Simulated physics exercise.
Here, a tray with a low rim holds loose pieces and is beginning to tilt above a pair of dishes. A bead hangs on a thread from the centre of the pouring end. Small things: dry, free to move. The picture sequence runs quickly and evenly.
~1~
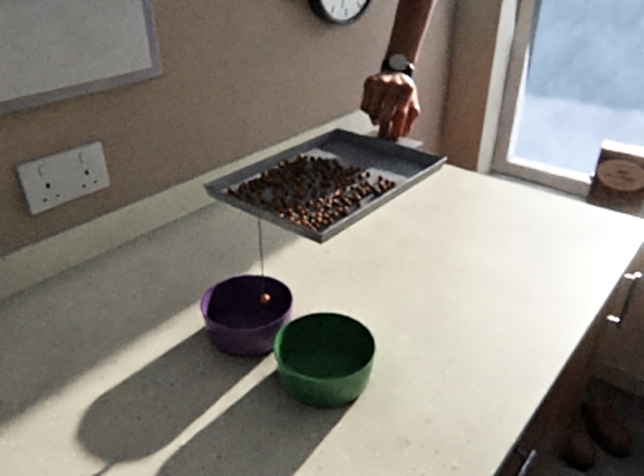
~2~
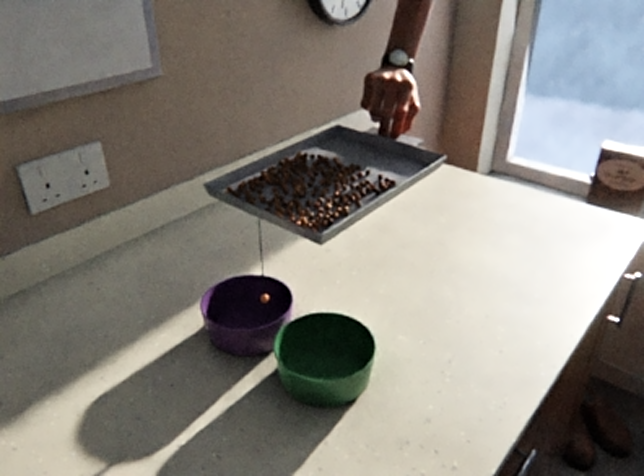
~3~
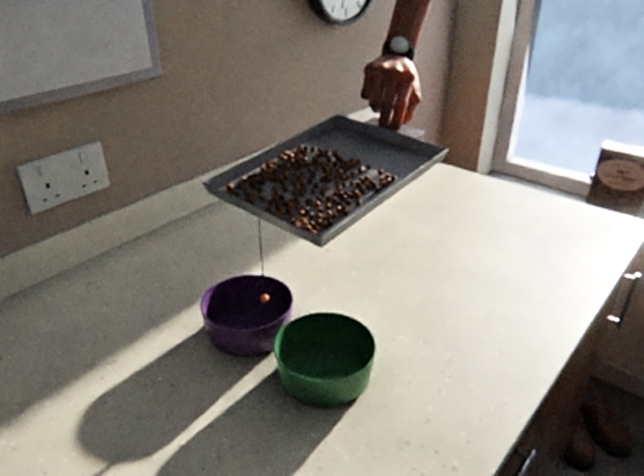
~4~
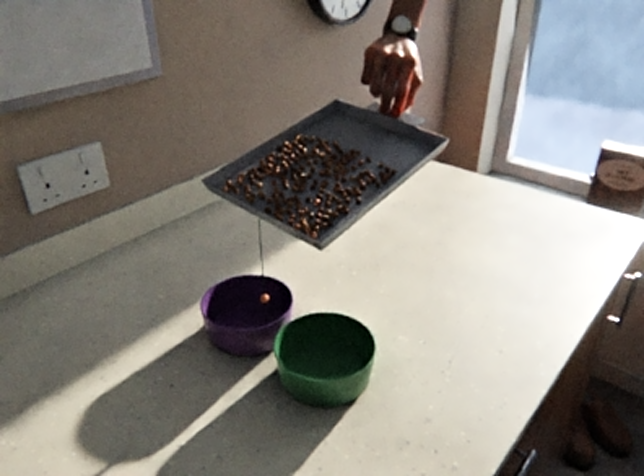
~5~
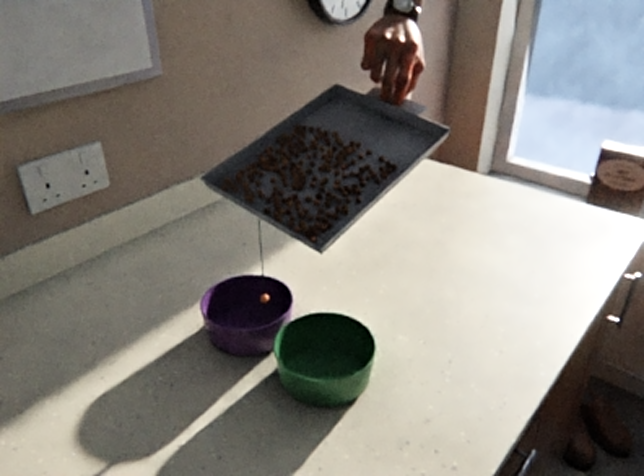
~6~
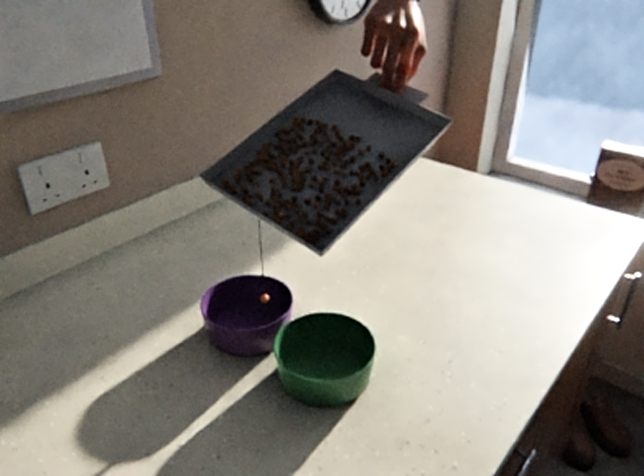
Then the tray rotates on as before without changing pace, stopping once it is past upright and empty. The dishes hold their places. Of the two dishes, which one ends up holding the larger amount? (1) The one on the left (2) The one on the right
2.
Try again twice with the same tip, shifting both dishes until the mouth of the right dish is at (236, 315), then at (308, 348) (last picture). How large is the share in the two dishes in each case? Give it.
First case 0 in a hundred, second case 100 in a hundred.
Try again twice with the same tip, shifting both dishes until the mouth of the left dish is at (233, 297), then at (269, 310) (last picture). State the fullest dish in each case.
The right-placed dish first, the right-placed dish second.
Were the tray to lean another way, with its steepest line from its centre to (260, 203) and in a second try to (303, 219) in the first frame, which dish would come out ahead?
The leftmost dish, then the rightmost dish.
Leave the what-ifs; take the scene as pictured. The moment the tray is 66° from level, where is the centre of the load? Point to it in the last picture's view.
I'd mark the middle close to (306, 238).
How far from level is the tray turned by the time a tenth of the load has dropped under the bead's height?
Roughly 75°.
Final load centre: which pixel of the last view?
I'd put the middle somewhere around (324, 372).
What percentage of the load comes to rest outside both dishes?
Close to 0 %, give or take.
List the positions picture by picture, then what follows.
The first frame shows corners of the pouring end at (208, 184) and (321, 231), level; middle of the load at (310, 185), cereal balls; left dish at (214, 335); right dish at (292, 385); bead on its thread at (265, 299).
The second frame shows corners of the pouring end at (208, 184) and (321, 232), level; middle of the load at (310, 184).
The third frame shows corners of the pouring end at (208, 182) and (321, 235), tipped barely, lowest at the right corner; middle of the load at (310, 180).
The fourth frame shows corners of the pouring end at (207, 179) and (321, 240), tipped a little, lowest at the right corner; middle of the load at (310, 175).
The fifth frame shows corners of the pouring end at (206, 177) and (321, 244), tipped clearly, lowest at the right corner; middle of the load at (309, 171).
The sixth frame shows corners of the pouring end at (205, 175) and (321, 248), tipped clearly, lowest at the right corner; middle of the load at (308, 170), nearly all on the move; left dish at (214, 335); right dish at (292, 385).
Soon, tray tipped steeply; most on the tray; a stray few in the right dish; a small part in the air.
A while on, tray tipped past a quarter turn; a stray few on the tray; most in the right dish; a stray few outside both; a small part in the air.
Towards the end, tray tipped past a quarter turn; nearly all in the right dish; a stray few outside both.
Finally, tray tipped past a quarter turn; nearly all in the right dish; none in the left dish; a stray few outside both.
